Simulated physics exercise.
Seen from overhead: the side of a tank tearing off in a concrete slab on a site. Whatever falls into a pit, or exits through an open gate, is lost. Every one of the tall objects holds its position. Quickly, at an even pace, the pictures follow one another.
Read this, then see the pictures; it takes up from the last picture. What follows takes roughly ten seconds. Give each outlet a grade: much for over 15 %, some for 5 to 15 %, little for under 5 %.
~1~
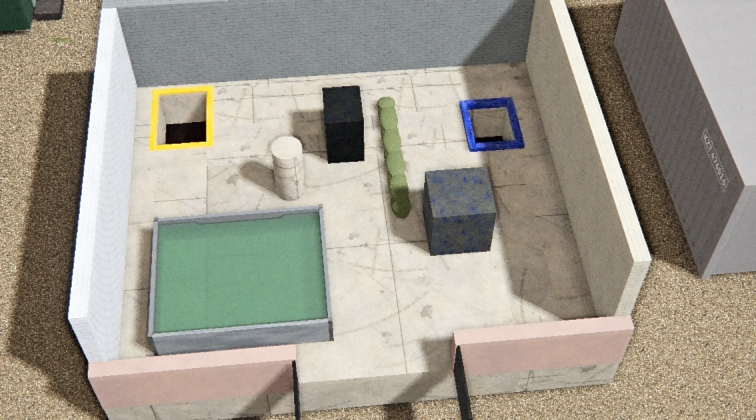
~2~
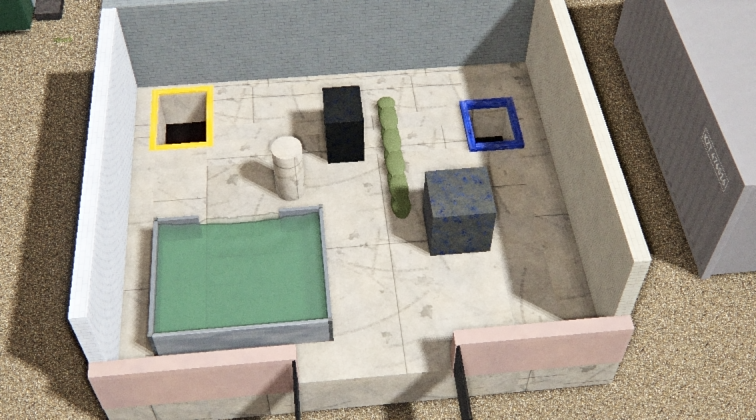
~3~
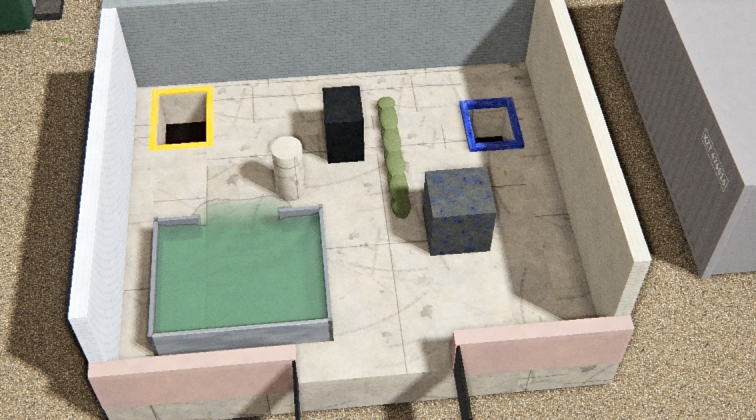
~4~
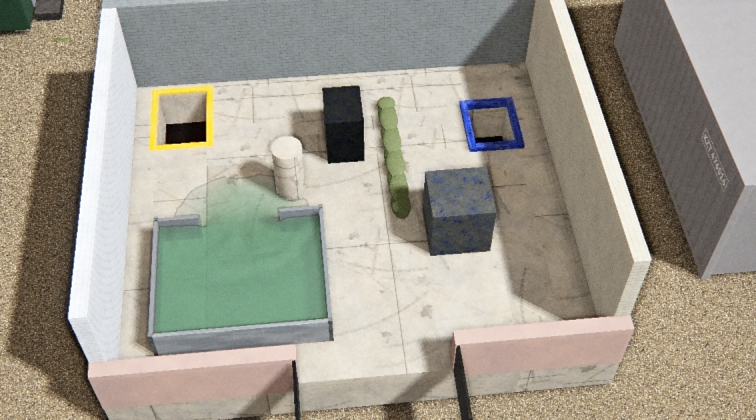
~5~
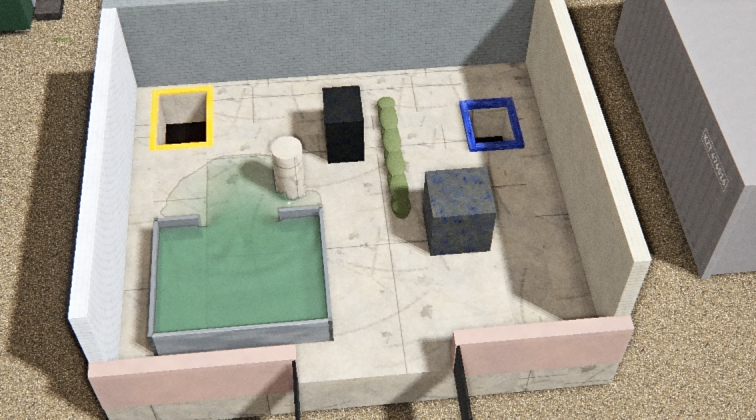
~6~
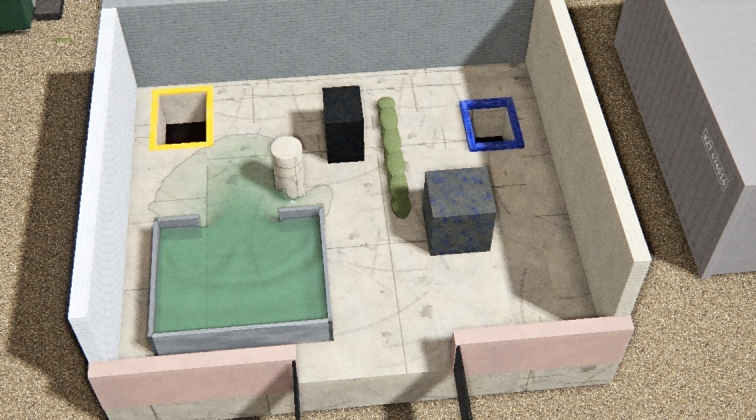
Grades: Gate - little, blue pit - little, yellow pit - much.
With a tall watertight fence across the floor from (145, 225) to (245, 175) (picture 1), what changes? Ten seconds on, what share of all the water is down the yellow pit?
Roughly 14 per cent ends up in the yellow pit.
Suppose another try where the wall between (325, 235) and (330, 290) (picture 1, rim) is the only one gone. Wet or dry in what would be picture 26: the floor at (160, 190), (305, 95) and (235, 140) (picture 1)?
Point 1: Unwetted; point 2: Unwetted; point 3: Unwetted.
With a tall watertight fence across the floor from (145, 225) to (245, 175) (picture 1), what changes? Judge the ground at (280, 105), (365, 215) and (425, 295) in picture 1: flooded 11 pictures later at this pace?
Running through them in order, the first comes out taken by the flood, the second taken by the flood and the last free from flooding.
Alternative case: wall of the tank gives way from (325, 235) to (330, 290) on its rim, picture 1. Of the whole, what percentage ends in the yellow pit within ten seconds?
Per cent to yellow: 2.
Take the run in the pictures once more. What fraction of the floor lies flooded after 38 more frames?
Near 50 in a hundred.
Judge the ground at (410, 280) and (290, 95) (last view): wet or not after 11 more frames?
High and dry, then submerged.
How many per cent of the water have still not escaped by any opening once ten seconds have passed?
Estimate: 58 per cent.
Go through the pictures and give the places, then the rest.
In the first frame, the tank at (240, 271) is whole and still.
In the second frame, the front is at a hidden place, out from the gap on the tank's far side.
In the third frame, water pours out on the tank's far side and has run to (283, 204).
In the fourth frame, water pours out on the tank's far side and has run to (264, 179).
In the fifth frame, the front is at (260, 158), out from the gap on the tank's far side.
In the sixth frame, water pours out on the tank's far side and has run to (259, 138).
A moment on, water covers 20 % of the floor; the gate 0 %, the blue pit 0 %, the yellow pit 1 %.
Next, water covers 30 % of the floor; the gate 0 %, the blue pit 0 %, the yellow pit 6 %.
Then, water covers 40 % of the floor; the gate 0 %, the blue pit 0 %, the yellow pit 16 %.
Later, water covers 50 % of the floor; the gate 0 %, the blue pit 0 %, the yellow pit 29 %.
In the end, water covers 75 % of the floor; the gate 0 %, the blue pit 0 %, the yellow pit 41 %.
